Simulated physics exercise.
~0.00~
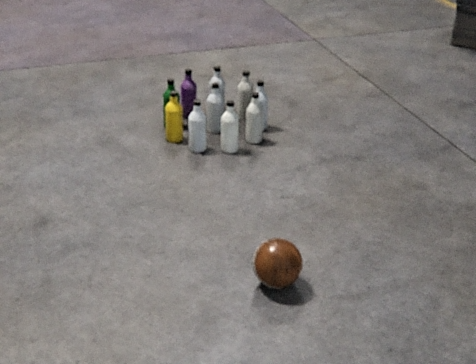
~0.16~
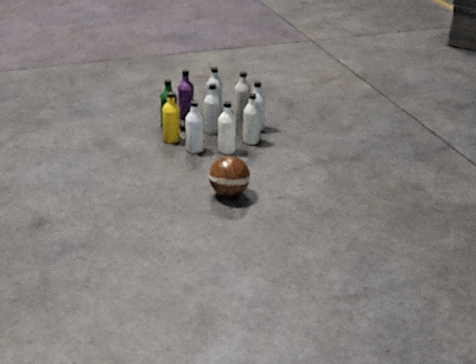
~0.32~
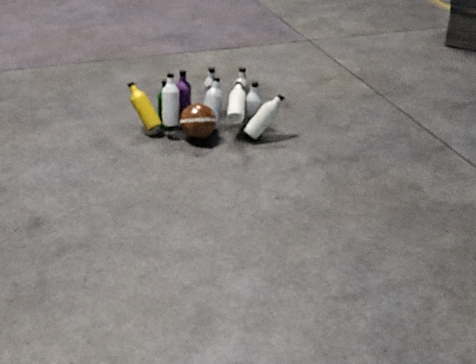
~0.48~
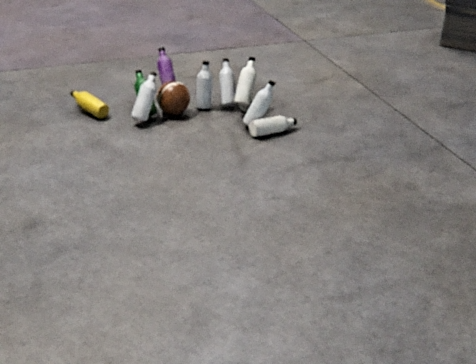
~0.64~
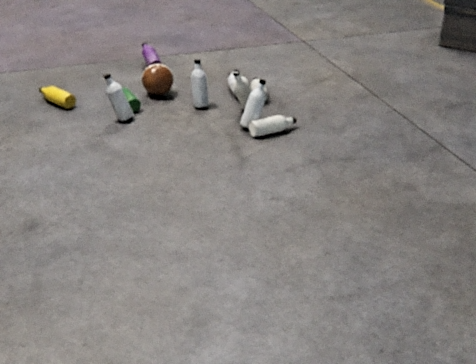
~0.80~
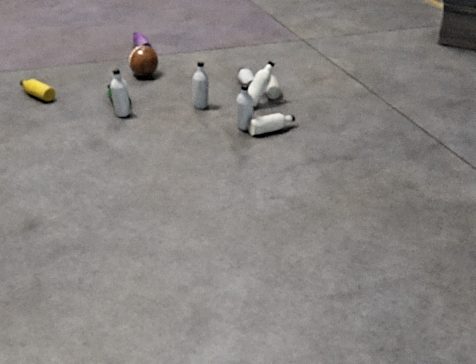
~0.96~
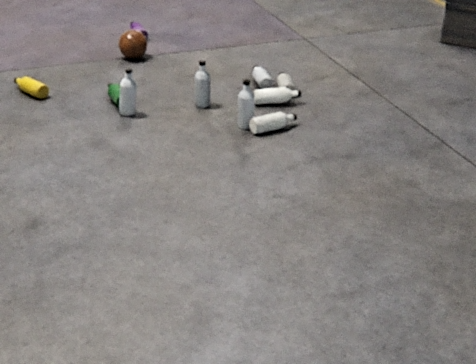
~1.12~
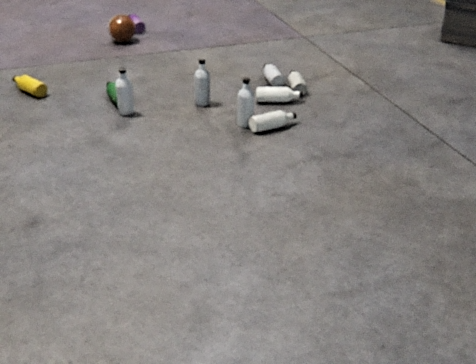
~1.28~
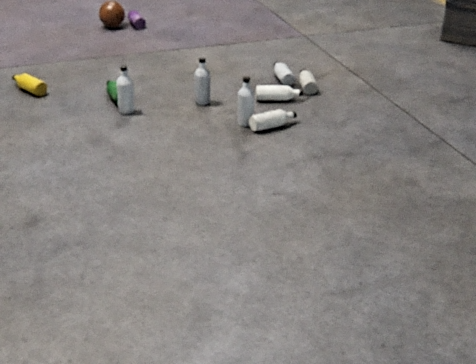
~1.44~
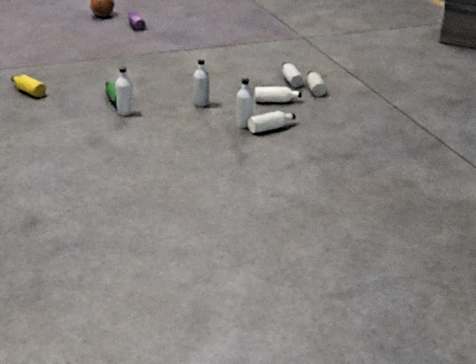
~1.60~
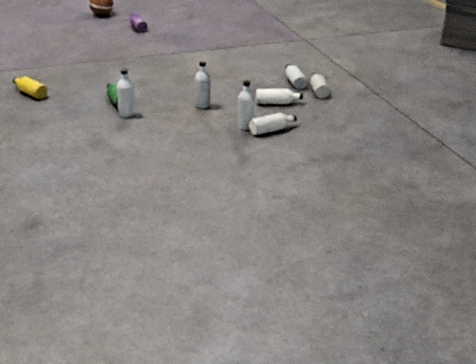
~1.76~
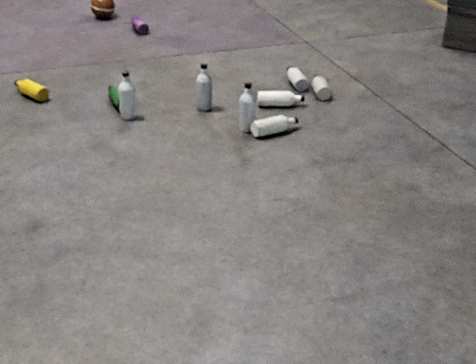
A brown ball rolls into a cluster of bottles, toppling most but leaving three upright.
